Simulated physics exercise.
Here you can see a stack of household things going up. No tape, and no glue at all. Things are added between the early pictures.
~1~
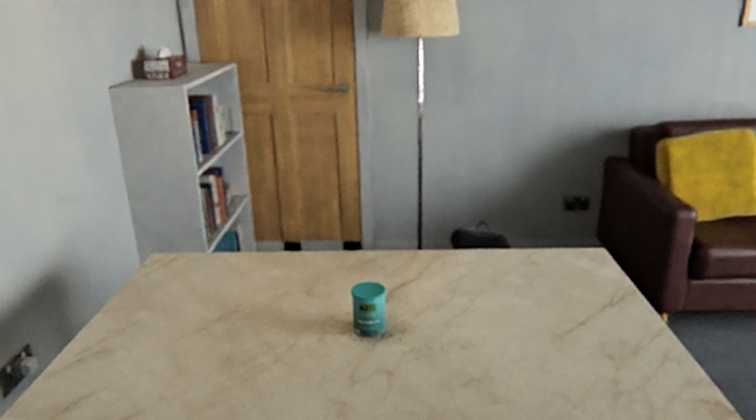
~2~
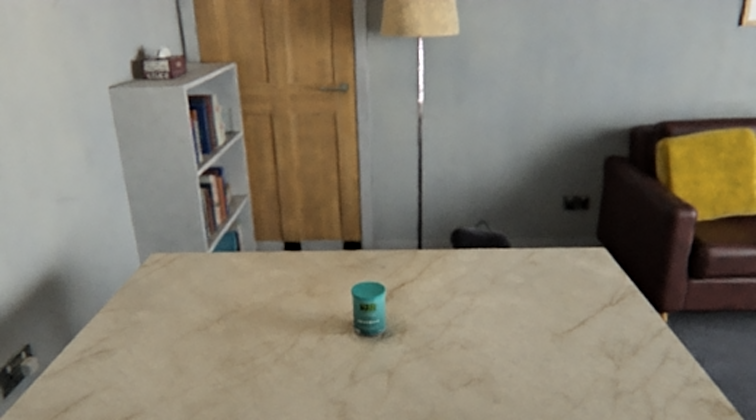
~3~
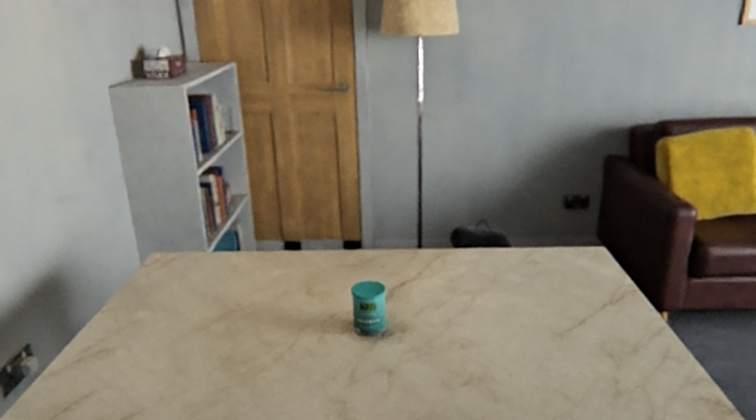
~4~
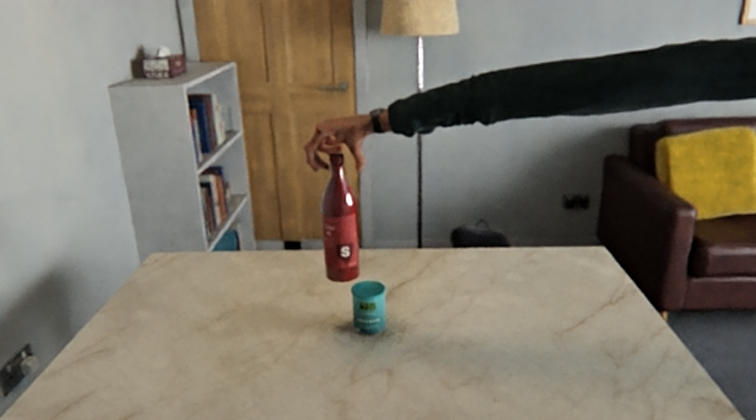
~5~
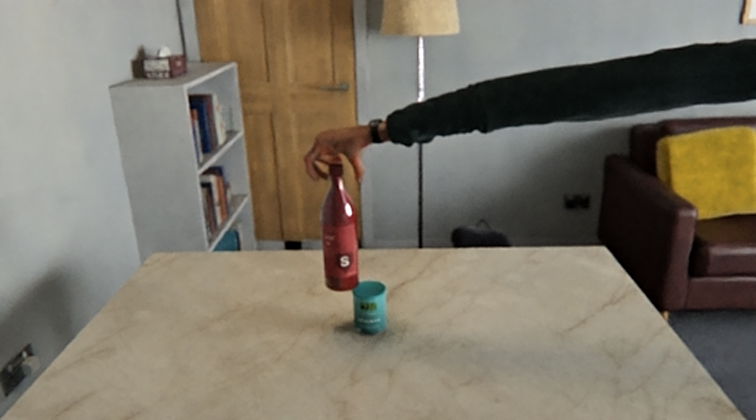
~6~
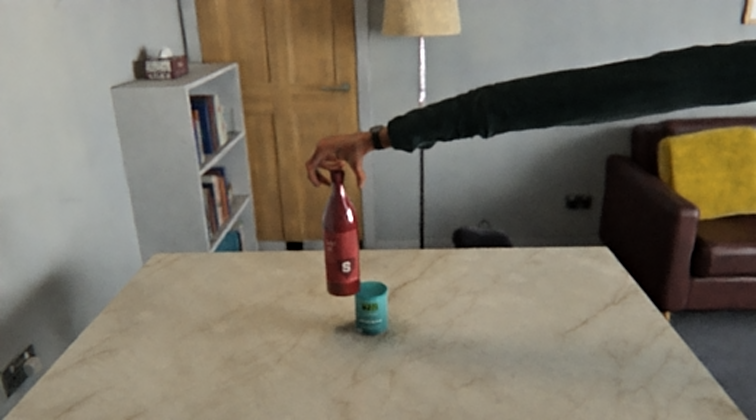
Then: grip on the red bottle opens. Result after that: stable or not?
The stack does not stay intact.
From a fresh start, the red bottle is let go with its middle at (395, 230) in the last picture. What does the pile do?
In the end the pile crashes down.
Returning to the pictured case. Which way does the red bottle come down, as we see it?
Pretty clearly in the leftward direction.
Then, 0.30 s on from there, red bottle turned 15° from how it was put near (325, 237).
Then, 0.40 s on from there, red bottle now fallen.
Then, 0.50 s on from there, things are still on the move.
In the end, fallen, red bottle; turquoise pot unmoved. At the end, from the last picture's camera, red bottle near (274, 313). The pile loses its balance.
